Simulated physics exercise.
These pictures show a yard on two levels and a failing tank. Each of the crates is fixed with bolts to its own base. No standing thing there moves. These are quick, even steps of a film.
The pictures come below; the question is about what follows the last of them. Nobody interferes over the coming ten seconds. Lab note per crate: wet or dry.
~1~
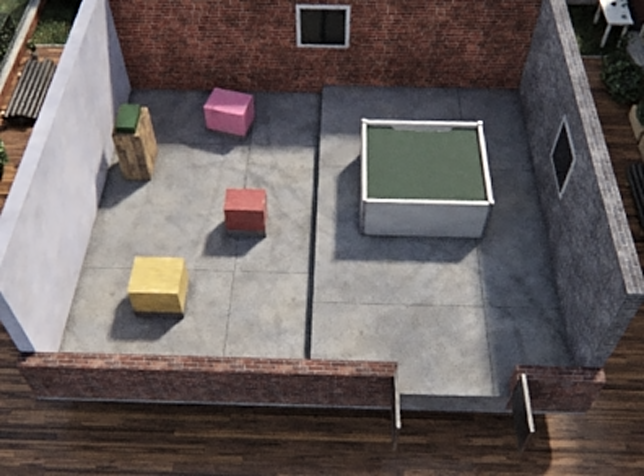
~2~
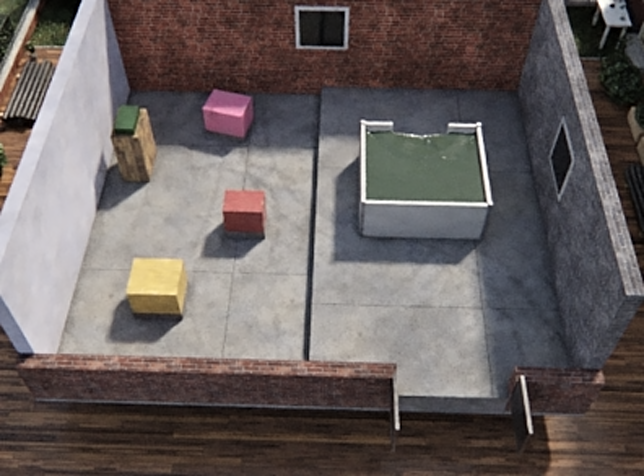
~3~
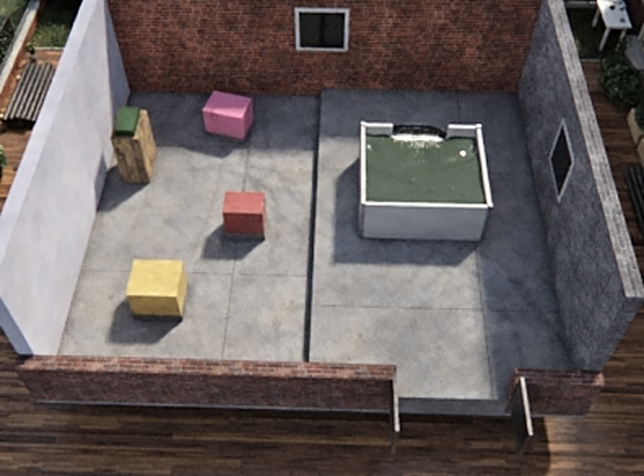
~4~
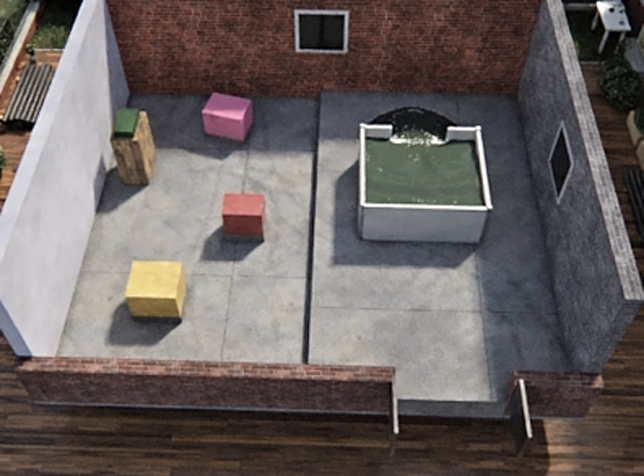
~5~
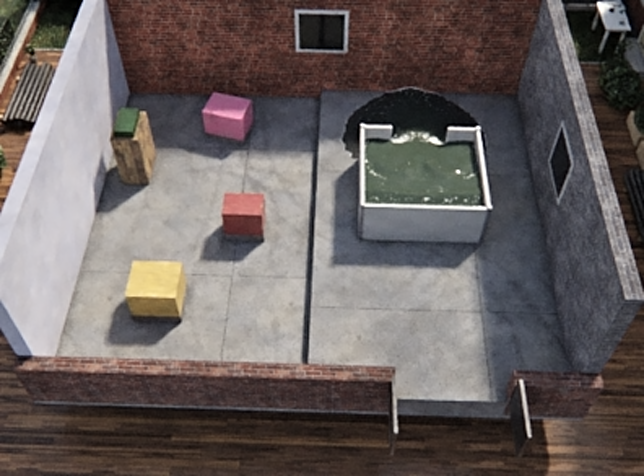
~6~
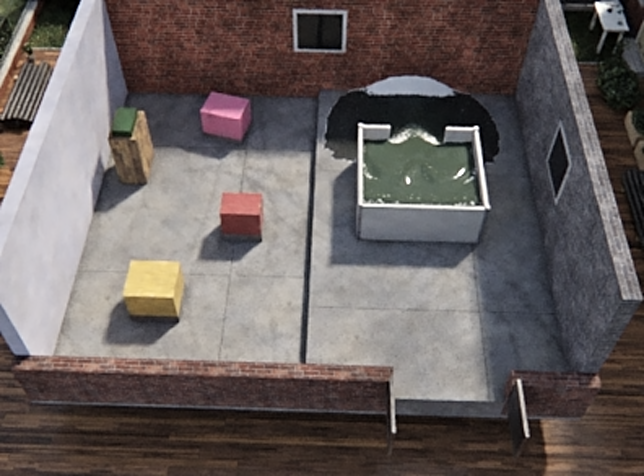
Result - red crate: Dry; yellow crate: Dry; pink crate: Wet.
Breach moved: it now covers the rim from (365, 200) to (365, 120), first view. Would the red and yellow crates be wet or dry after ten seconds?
Within ten seconds the red crate is drenched and the yellow crate is drenched.
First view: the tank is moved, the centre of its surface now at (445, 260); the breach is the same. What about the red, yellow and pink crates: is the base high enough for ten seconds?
Taking them in turn, the red one is left untouched, the yellow one is left untouched and the pink one gets flooded.
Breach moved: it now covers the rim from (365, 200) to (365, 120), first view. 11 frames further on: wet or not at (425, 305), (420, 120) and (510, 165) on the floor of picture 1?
One after the other: Dry, not flooded, not flooded.
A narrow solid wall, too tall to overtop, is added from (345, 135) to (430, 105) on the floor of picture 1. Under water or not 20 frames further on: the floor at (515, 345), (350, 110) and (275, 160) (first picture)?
Taking the three spots in order: Soaked, soaked, soaked.
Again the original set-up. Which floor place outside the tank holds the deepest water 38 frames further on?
At about (570, 389).
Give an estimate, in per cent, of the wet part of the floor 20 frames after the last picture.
Around 45 percent.
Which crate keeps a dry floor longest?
That's the one in yellow.
A moment on, water covers 15 % of the floor; the red crate not reached, the yellow crate not reached, the pink crate not reached.
Next, water covers 20 % of the floor; the red crate not reached, the yellow crate not reached, the pink crate water round its plinth.
Then, water covers 45 % of the floor; the red crate water round its plinth, the yellow crate not reached, the pink crate water round its plinth.
Later, water covers 65 % of the floor; the red crate water round its plinth, the yellow crate water round its plinth, the pink crate water round its plinth.
In the end, water covers 90 % of the floor; the red crate stayed above the water, the yellow crate stayed above the water, the pink crate was topped.
